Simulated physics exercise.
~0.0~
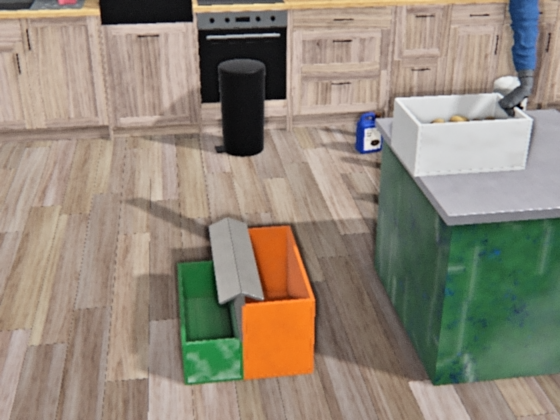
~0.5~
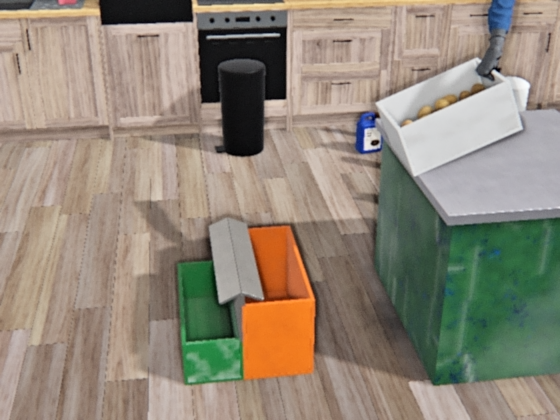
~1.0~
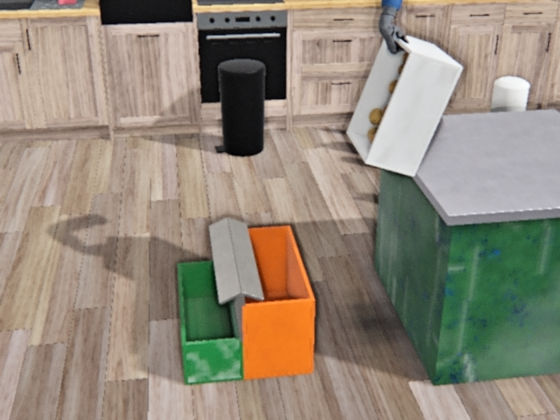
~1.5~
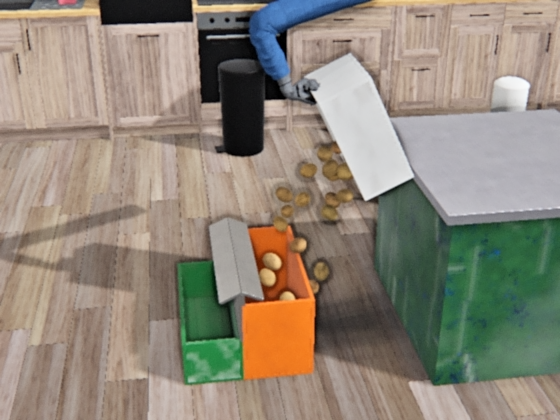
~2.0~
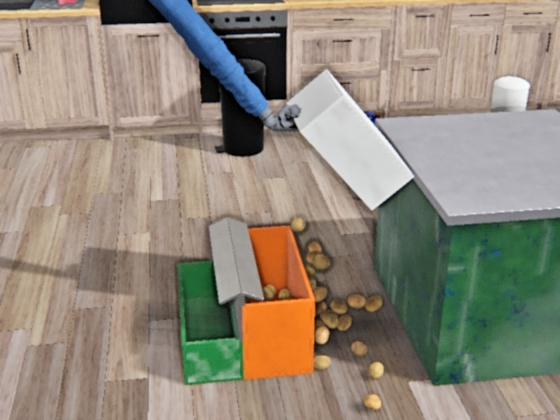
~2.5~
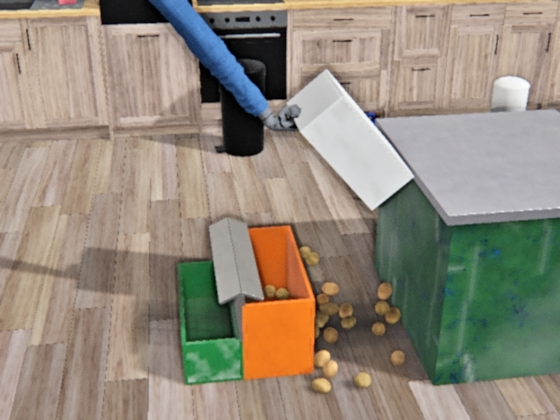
Potatoes tumbling from a white crate tipped by a blue robotic arm, some landing in an orange tote, most scattering across the floor.
